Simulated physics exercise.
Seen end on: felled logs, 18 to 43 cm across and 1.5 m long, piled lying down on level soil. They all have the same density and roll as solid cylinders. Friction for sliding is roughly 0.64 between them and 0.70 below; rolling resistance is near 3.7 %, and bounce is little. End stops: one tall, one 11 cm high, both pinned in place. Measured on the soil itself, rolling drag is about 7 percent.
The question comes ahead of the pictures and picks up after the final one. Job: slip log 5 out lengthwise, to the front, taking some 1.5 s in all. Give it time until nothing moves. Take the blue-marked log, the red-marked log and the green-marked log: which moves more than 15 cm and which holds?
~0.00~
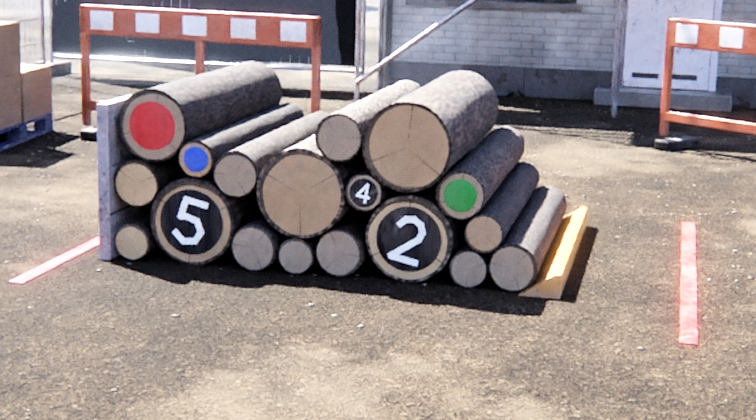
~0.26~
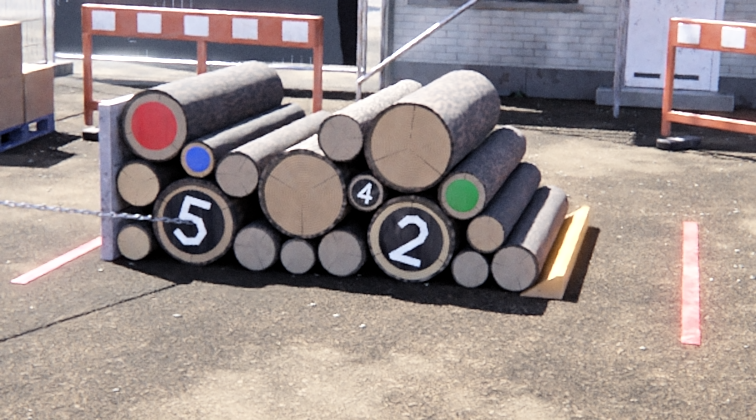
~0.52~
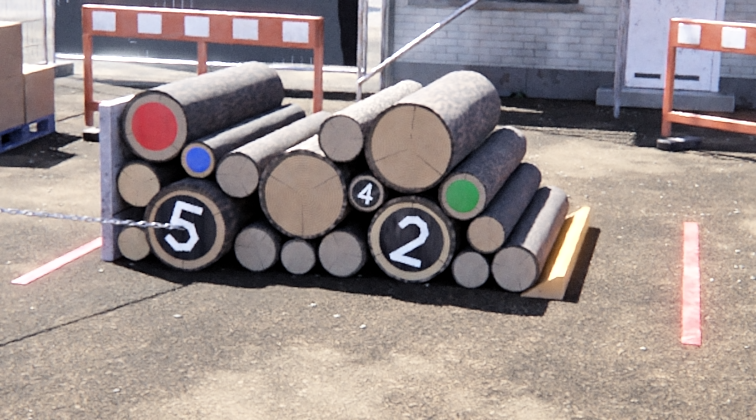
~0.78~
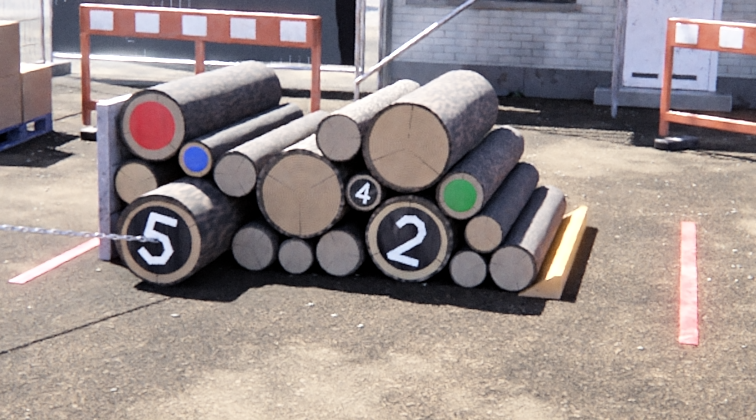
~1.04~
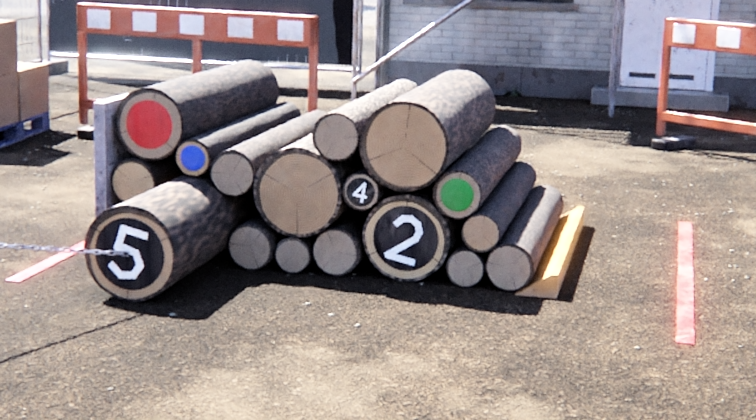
The blue-marked log moves; the red-marked log moves; the green-marked log holds.
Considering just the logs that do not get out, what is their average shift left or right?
Mean shift: Approx. 0 cm, leftward.
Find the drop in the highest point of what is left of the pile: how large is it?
Something like 0 cm, I'd say.
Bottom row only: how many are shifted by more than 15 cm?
I count 0 in total.
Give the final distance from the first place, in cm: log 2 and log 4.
Log 2 = 0 cm, log 4 = 10 cm.
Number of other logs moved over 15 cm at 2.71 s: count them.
The tally stands at 3 by that time.
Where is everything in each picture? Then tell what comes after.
In the first picture, 18 logs, 8 on the base, highest (407, 148); blue (196, 159), red (152, 126), green (460, 196), no. 2 (409, 239), no. 5 (191, 222), no. 4 (364, 193); left wall (76 cm) (103, 167); right chock (11 cm) (557, 275); lines (66, 257) and (689, 310).
In the second picture, log 5 has not moved yet, at (193, 222); the rest still.
In the third picture, log 5 is 11 cm out, at (185, 228); the rest still; bottom ones (134, 243) (185, 228) (256, 249) (298, 257) (341, 254) (411, 240) (470, 270) (515, 269).
In the fourth picture, log 5 is 40 cm out, at (159, 240); the rest still.
In the fifth picture, log 5 is 69 cm out, at (130, 254); the rest still; blue (193, 158), red (149, 125), green (457, 195).
After 1.96 s, 0 now displaced over 15 cm; blue 3.5 cm left and 13 cm down; red 8 cm down; green in place.
After 2.10 s, 2 now displaced over 15 cm; blue 11 cm left and 43 cm down; red 9 cm down; green in place.
After 2.45 s, 3 now displaced over 15 cm; blue 15 cm left and 43 cm down; red 28 cm right and 26 cm down; green in place.
After 2.71 s, 3 now displaced over 15 cm; blue 15 cm left and 42 cm down; red 30 cm right and 26 cm down; green in place.
All still by 3.4 s, 3 moved over 15 cm; not one across the red lines; blue 15 cm left and 42 cm down; red 30 cm right and 26 cm down; green in place; top of the pile 83 cm high, from 85 cm.
